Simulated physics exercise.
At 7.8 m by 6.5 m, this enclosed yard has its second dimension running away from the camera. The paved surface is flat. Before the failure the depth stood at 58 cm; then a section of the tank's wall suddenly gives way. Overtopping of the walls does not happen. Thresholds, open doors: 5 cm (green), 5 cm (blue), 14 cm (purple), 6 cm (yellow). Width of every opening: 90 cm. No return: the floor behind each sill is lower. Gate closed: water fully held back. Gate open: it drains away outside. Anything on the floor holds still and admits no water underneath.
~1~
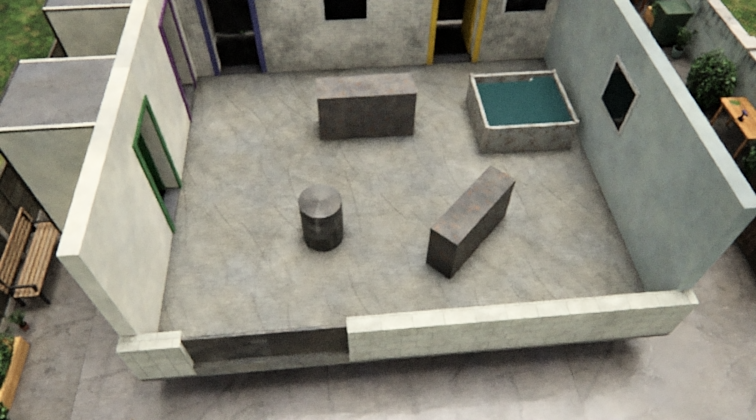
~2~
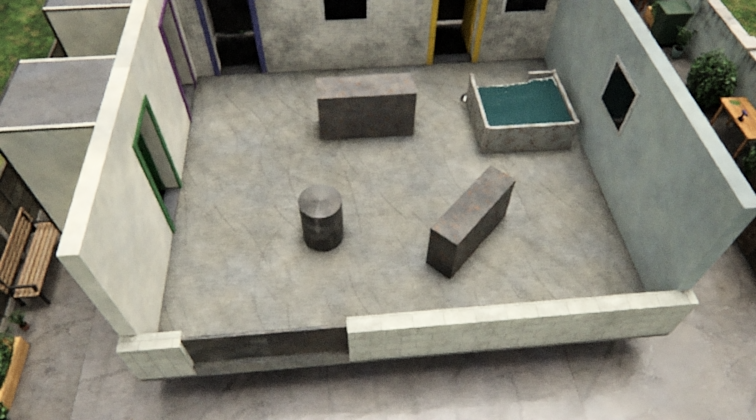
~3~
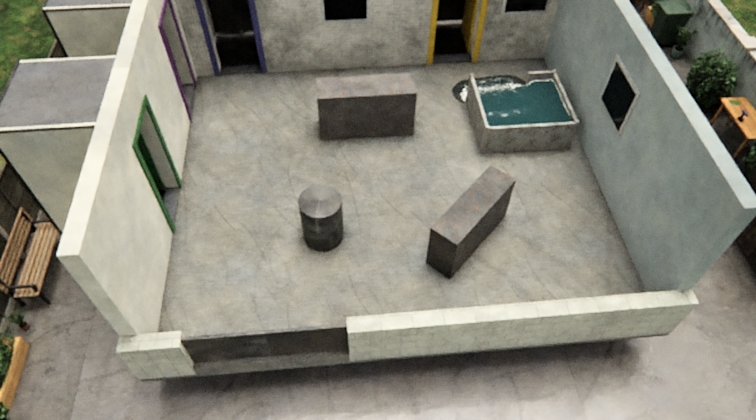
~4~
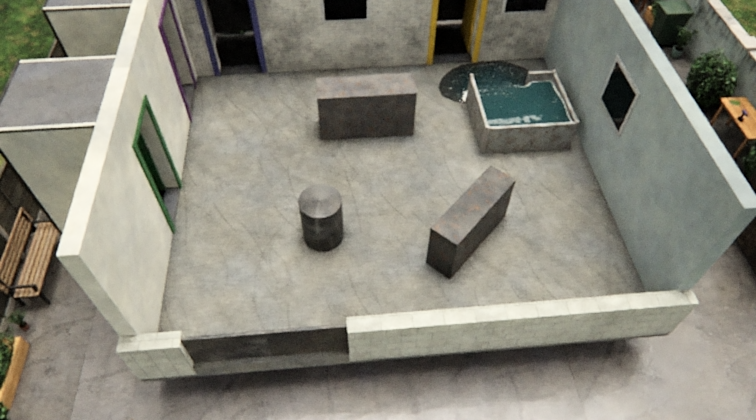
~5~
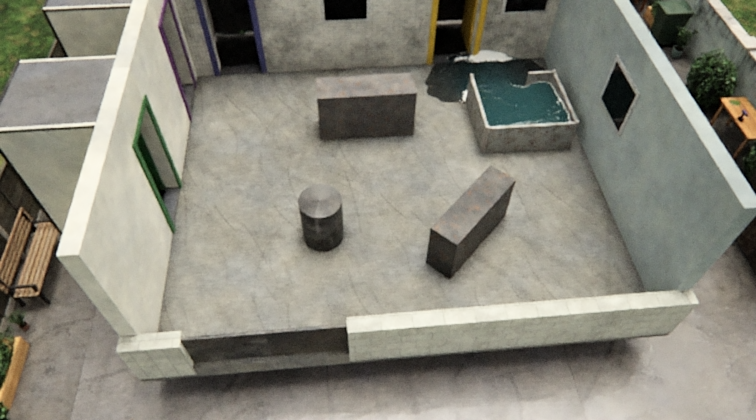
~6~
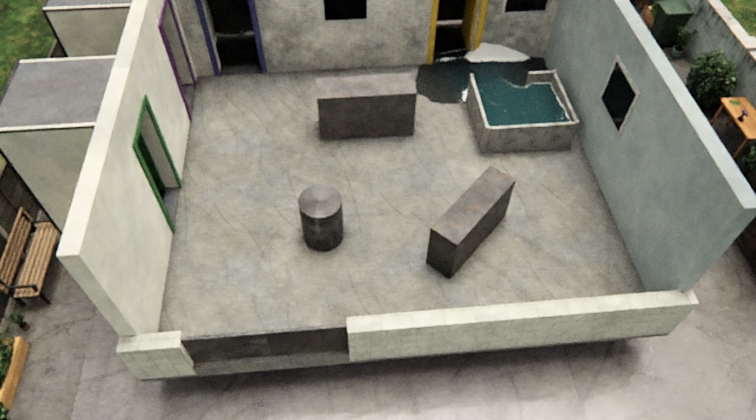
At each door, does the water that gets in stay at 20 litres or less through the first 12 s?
The green door lets in less than the cap; the blue door lets in less than the cap; the purple door lets in less than the cap; the yellow door lets in more than the cap.
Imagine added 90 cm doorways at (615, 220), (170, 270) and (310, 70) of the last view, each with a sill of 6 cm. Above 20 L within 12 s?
In turn: Short of it, short of it, short of it.
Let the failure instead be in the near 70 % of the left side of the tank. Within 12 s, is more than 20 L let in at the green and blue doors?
Checking each door against the limit: Green tops it, blue does not exceed it.
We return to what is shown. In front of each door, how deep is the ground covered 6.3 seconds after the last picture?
Depth readings (cm): Green = 3; blue = 5; purple = 8; yellow = 8.
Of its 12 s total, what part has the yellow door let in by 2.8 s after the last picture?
About 80%.
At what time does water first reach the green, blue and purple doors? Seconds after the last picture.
Green: 5.0 s; blue: 2.2 s; purple: 3.0 s.
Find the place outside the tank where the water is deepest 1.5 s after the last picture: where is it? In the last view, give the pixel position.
In the final picture, near (536, 58).
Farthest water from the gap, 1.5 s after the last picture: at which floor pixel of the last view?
Near (313, 70).
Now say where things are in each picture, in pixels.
The first frame shows still water, 58 cm deep, in the tank at (522, 101).
In the second frame, water pours out on the tank's far side and has run 0.6 m, to a hidden place; typically 5 cm deep outside, 58 cm at the tank's back.
In the third frame, water pours out on the tank's far side and has run 0.9 m, to (457, 89); typically 9 cm deep outside, 58 cm at the tank's back.
In the fourth frame, the front is at (501, 64), 1.3 m from the gap on the tank's far side; 1.9 m2 of floor is under water; 52 cm left at the back of the tank.
In the fifth frame, water pours out on the tank's far side and has run 1.6 m, to (526, 59); typically 7 cm deep outside, 49 cm at the tank's back.
In the sixth frame, water pours out on the tank's far side and has run 1.9 m, to (424, 64); typically 7 cm deep outside, 50 cm at the tank's back.
Then, 0.7 s after the last picture water covers 10 % of the floor and is deepest (40 cm) near (536, 58); green door not reached, blue door not reached, purple door not reached, yellow door 24 cm at the sill, 95 L in.
Then, 1.5 s after the last picture water covers 15 % of the floor and is deepest (30 cm) near (536, 58); green door not reached, blue door not reached, purple door not reached, yellow door 20 cm at the sill, 202 L in.
Then, 2.8 s after the last picture water covers 30 % of the floor and is deepest (18 cm) near (549, 90); green door not reached, blue door 2 cm at the sill, 0 L in, purple door not reached, yellow door 15 cm at the sill, 283 L in.
Then, 6.3 s after the last picture water covers 40 % of the floor and is deepest (10 cm) near (536, 58); green door 3 cm at the sill, 0 L in, blue door 5 cm at the sill, 1 L in, purple door 8 cm at the sill, 0 L in, yellow door 8 cm at the sill, 352 L in.
Then, 11.3 s after the last picture water covers 70 % of the floor and is deepest (6 cm) near (536, 58); green door 3 cm at the sill, 0 L in, blue door 5 cm at the sill, 8 L in, purple door 4 cm at the sill, 0 L in, yellow door 4 cm at the sill, 359 L in.
